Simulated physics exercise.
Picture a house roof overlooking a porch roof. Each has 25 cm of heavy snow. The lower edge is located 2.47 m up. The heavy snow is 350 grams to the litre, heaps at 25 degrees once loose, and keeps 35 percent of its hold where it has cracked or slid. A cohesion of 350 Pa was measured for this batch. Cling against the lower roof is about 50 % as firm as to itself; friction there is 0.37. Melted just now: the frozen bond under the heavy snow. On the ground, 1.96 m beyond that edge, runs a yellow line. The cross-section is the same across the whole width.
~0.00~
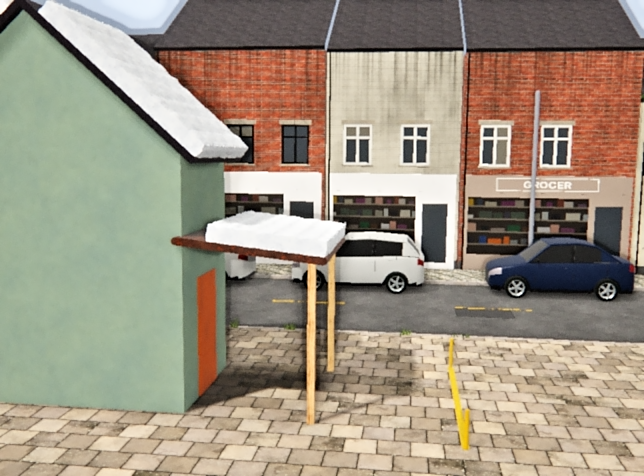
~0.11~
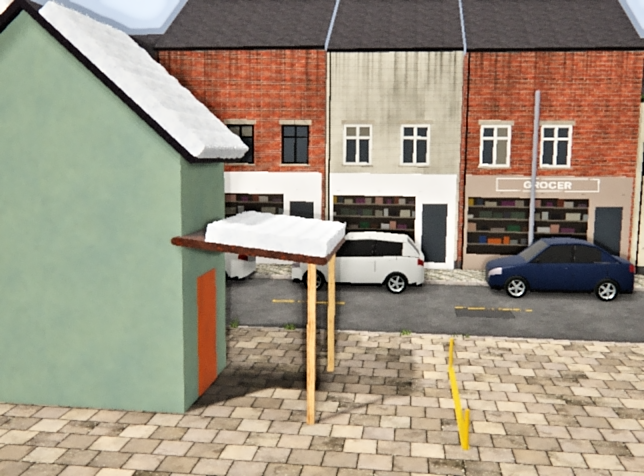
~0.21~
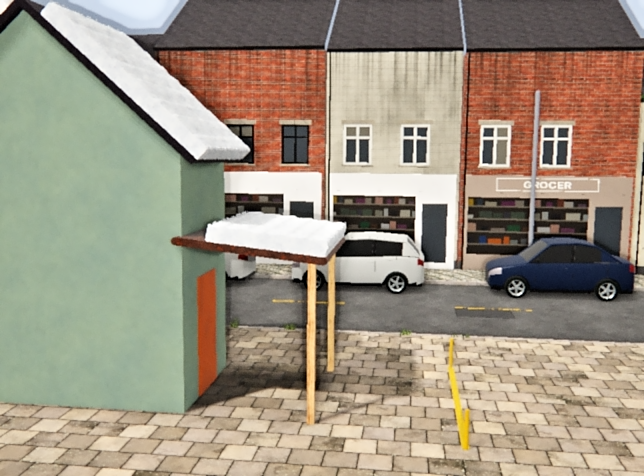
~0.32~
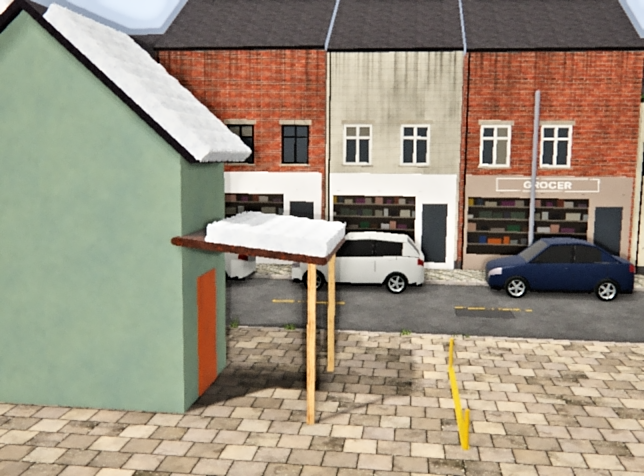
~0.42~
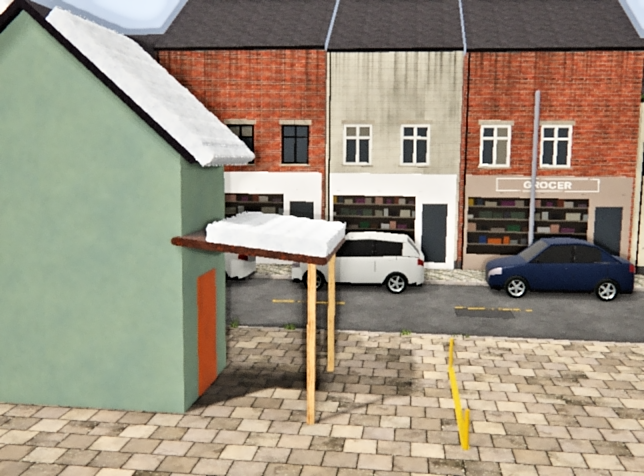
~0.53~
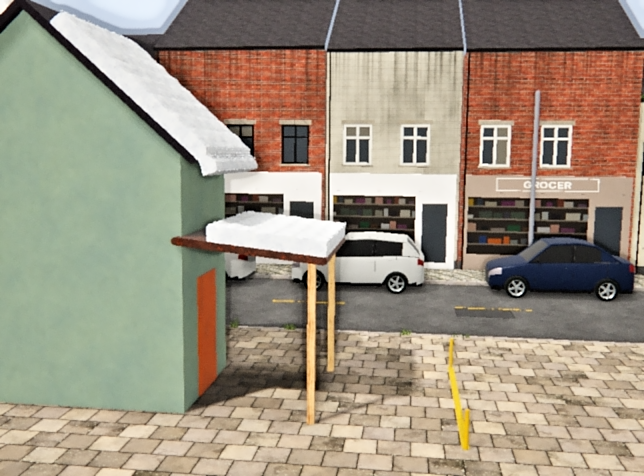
On a paved street opposite brick shops and parked cars, thick snow slides slightly down a green house's roof above a snow-covered porch.
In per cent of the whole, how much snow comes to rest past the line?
3 %.
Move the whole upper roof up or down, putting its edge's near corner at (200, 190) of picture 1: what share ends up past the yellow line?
0 %.
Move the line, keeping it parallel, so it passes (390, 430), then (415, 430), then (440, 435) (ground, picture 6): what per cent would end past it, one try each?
One by one: 18 in a hundred, 12 in a hundred, 8 in a hundred.
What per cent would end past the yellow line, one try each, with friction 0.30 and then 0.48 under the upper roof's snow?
I'd expect around 25 percent, then around 12 percent.
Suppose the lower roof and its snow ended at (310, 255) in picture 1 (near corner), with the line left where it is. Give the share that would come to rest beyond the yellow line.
10 %.
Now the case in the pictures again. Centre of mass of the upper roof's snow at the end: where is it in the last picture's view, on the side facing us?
Around (309, 299).
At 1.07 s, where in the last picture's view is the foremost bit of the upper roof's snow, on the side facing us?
(249, 225), give or take.
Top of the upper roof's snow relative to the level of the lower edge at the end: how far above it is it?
It ends up some 0.6 m higher than the lower edge.
After 1.07 s, none is below the lower edge and 0 % is past the line.
After 1.72 s, none is below the lower edge and 0 % is past the line.
After 2.36 s, 4 % is below the lower edge and 0 % is past the line.
After 3.00 s, 31 % is below the lower edge and 0 % is past the line.
After 4.10 s, at the end, 33 % is below the lower edge and 3 % is past the line.
